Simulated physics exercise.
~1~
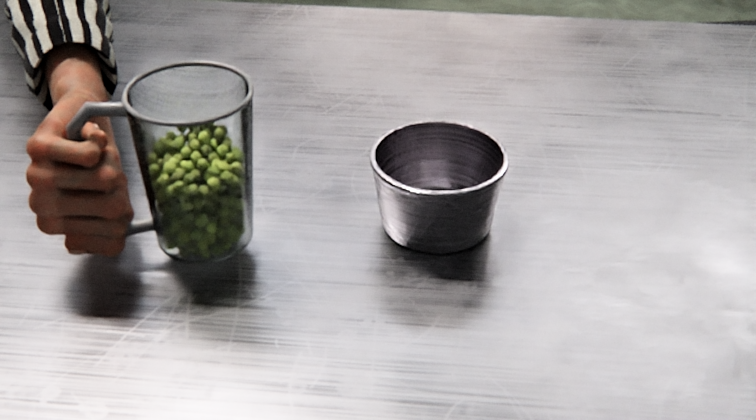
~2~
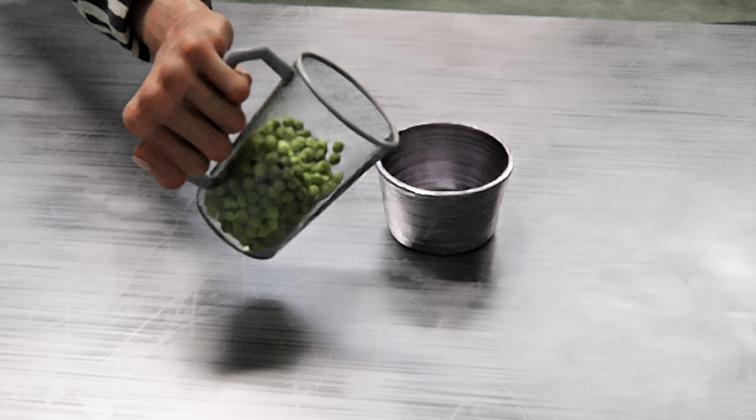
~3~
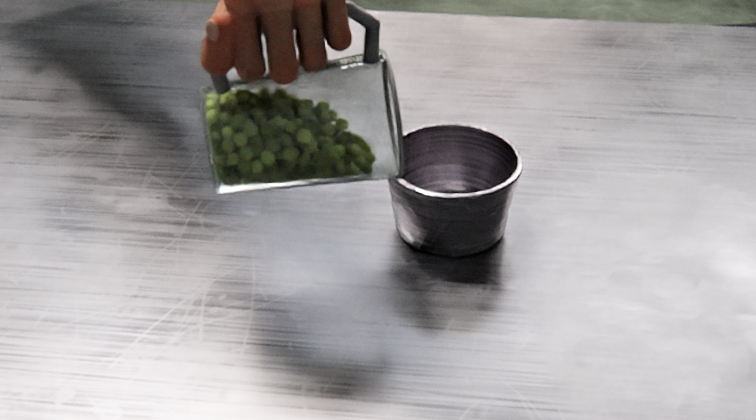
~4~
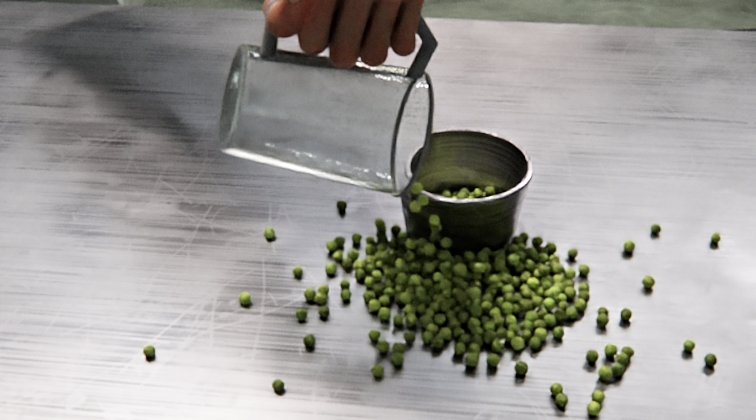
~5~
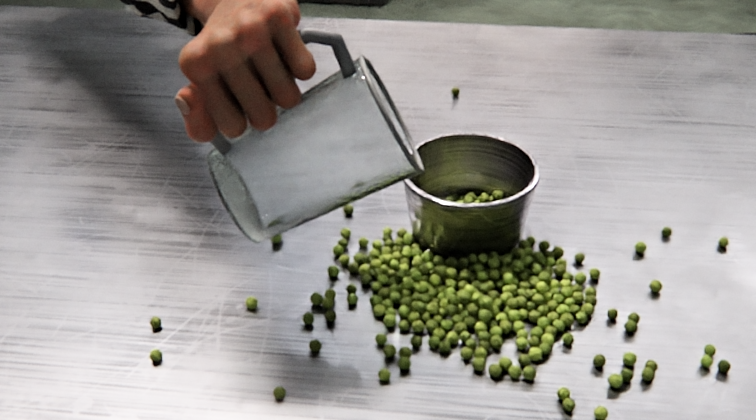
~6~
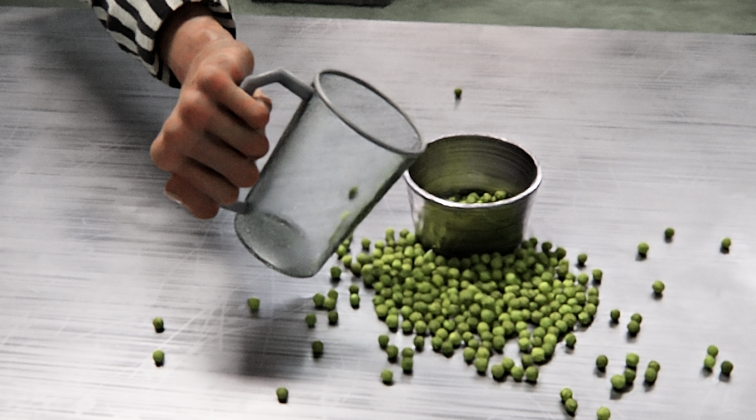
A hand tips green peas from a clear mug toward a metal bowl, spilling most outside.
